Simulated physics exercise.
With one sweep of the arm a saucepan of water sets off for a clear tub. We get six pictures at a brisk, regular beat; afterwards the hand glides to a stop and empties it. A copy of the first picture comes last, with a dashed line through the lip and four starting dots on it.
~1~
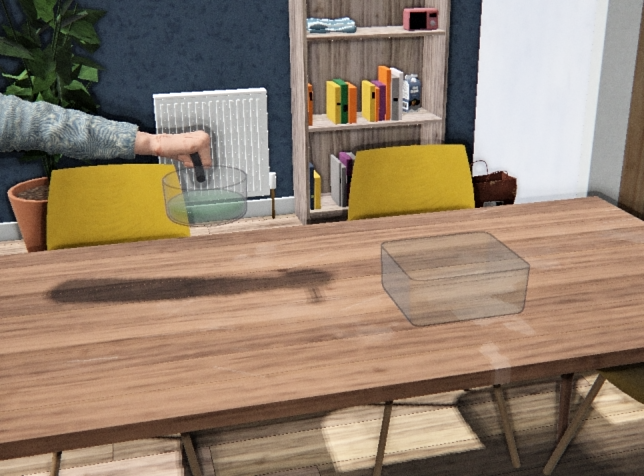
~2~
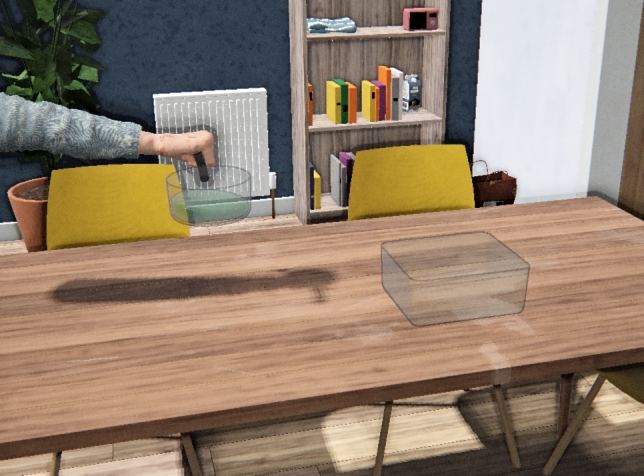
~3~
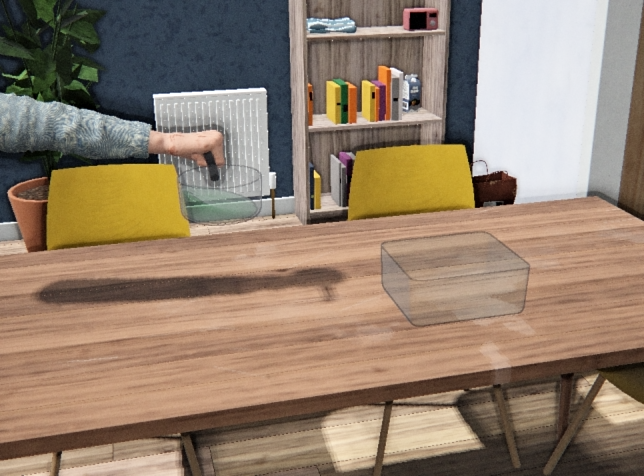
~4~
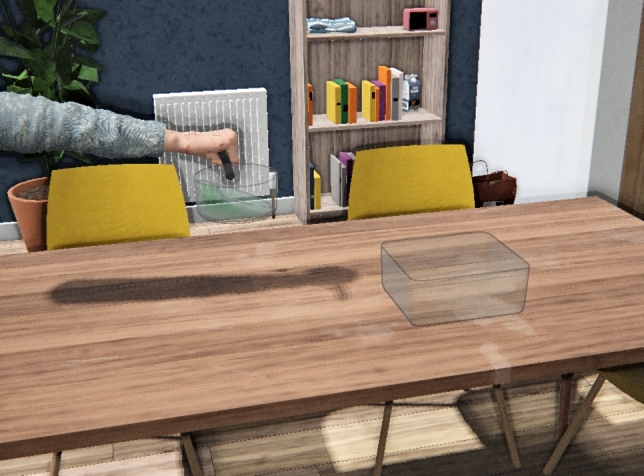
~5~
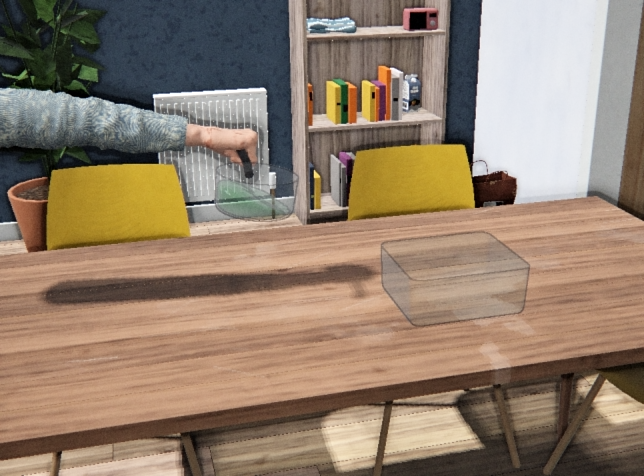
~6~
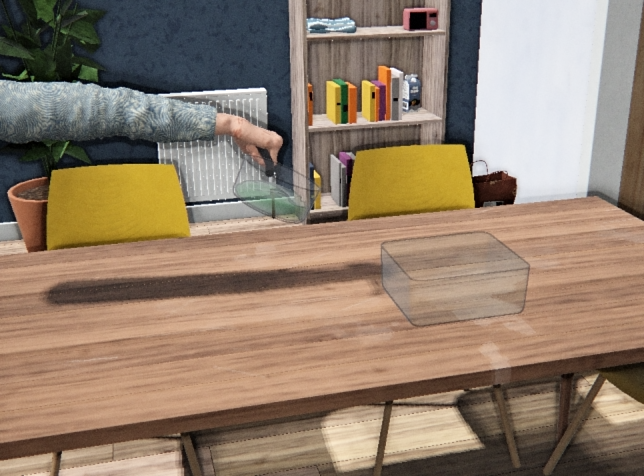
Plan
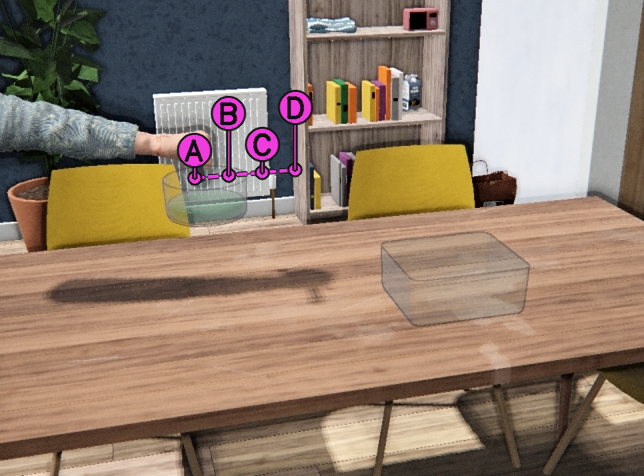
Above a wooden table, an arm carries a clear pan of water rightward, gradually tilting it.
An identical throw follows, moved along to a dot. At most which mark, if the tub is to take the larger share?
I would pick spot C.
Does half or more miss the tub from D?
No, not at all.
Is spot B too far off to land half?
Yes, that goes wrong.
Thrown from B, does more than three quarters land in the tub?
No.
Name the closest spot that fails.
B it is.
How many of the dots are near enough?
Two of the four.
On the marked copy, A at (194, 178); B at (228, 175); C at (262, 172); D at (295, 169).
With A, about 6 % lands in the tub, 93 % falls short.
With B, about 30 % lands in the tub, 65 % falls short and 5 % goes beside or beyond.
With C, about 67 % lands in the tub, 23 % falls short and 10 % goes beside or beyond.
With D, about 83 % lands in the tub, 13 % falls short and 4 % goes beside or beyond.
